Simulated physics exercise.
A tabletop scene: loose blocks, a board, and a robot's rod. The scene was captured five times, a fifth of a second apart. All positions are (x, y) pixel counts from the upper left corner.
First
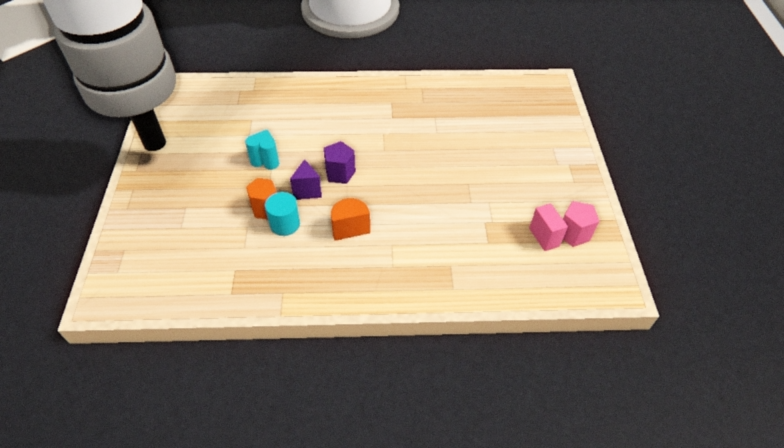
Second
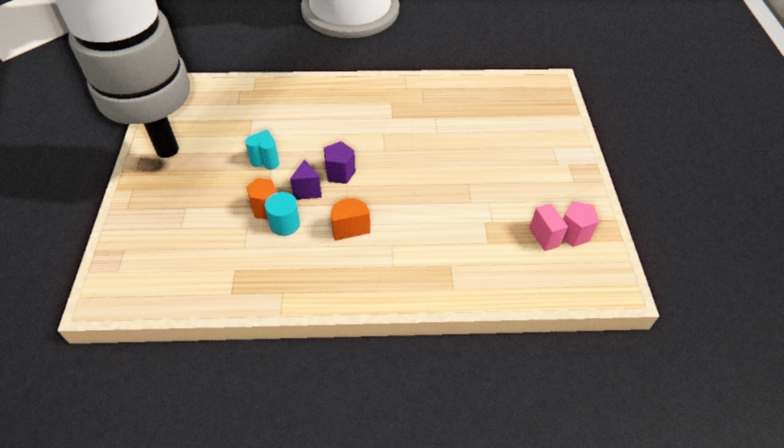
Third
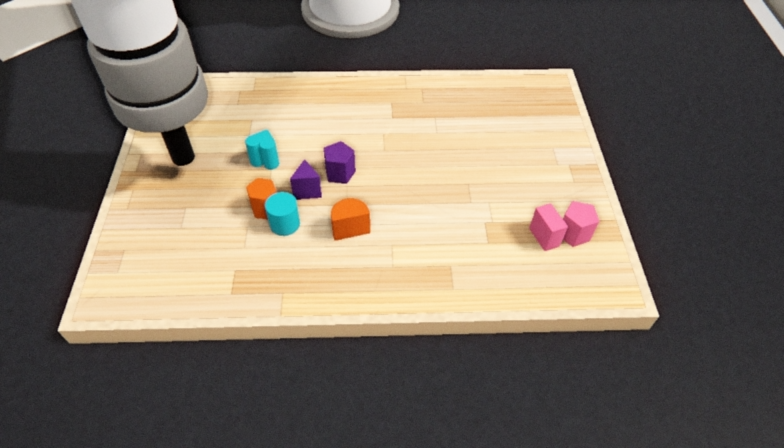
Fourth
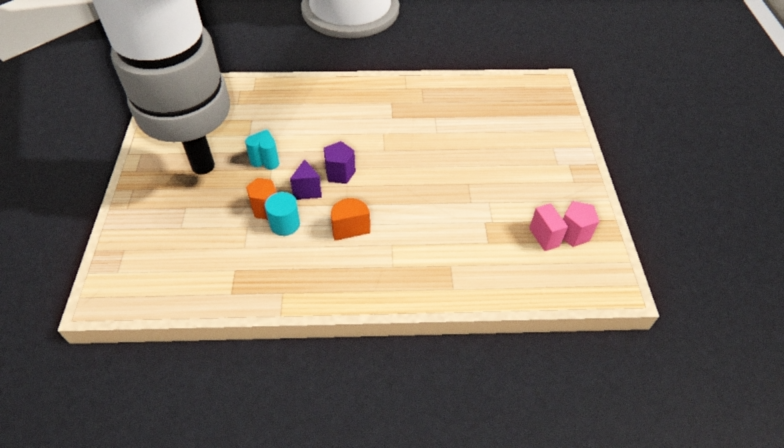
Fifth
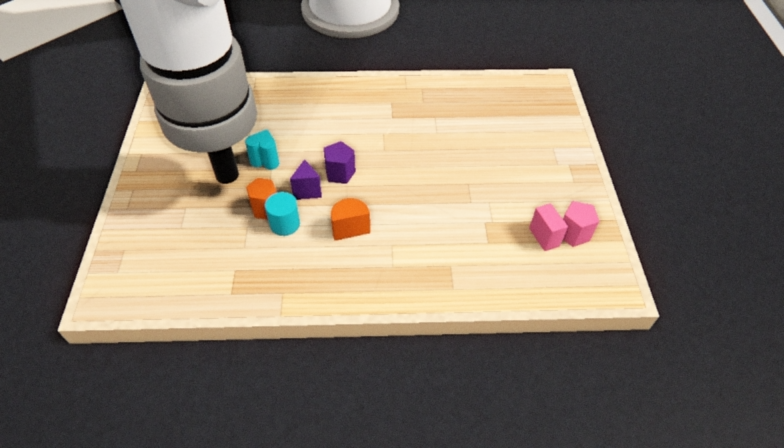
A robot arm moving its black rod rightward and slightly down over a wooden board, the scattered colourful blocks staying still.
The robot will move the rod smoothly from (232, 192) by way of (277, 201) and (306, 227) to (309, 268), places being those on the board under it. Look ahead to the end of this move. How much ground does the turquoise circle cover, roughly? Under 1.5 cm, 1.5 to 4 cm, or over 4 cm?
Covers over 4 cm.
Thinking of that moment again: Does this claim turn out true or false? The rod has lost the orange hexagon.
That is true.
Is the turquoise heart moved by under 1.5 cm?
It seems so.
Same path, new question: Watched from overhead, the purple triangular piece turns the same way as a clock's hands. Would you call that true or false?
That claim is false.
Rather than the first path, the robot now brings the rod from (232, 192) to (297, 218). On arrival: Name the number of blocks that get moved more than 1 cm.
I expect two blocks to be moved by more than 1 cm.
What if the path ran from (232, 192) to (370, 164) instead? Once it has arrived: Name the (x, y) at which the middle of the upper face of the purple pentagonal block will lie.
Its top centre is at about (394, 147).
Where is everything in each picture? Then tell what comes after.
Lower end of the rod at (155, 144), tops of blocks, orange hexagon at (261, 188), turquoise heart at (261, 139), turquoise circle at (281, 204), purple triangular piece at (305, 171), orange D-shaped block at (349, 209), in the first picture.
Rod at (168, 151), blocks as before, in the second picture.
Rod at (184, 158), blocks as before, in the third picture.
Rod at (203, 167), blocks as before, in the fourth picture.
Rod at (227, 176), orange hexagon at (261, 188), turquoise heart at (261, 139), turquoise circle at (281, 204), purple triangular piece at (305, 171), orange D-shaped block at (349, 209), in the fifth picture.
What follows on the original path. One third of the way, rod at (274, 186); orange hexagon at (283, 198), turned 30° clockwise; turquoise circle at (295, 218).
Two thirds of the way, rod at (304, 212); orange hexagon at (315, 225), turned 30° clockwise; turquoise circle at (313, 251); purple triangular piece at (311, 172), turned 40° anticlockwise.
At the end, rod at (306, 253); orange hexagon at (333, 243), turned 45° anticlockwise; turquoise heart not moved; turquoise circle at (323, 269); purple triangular piece at (311, 172), turned 40° anticlockwise; orange D-shaped block not moved.
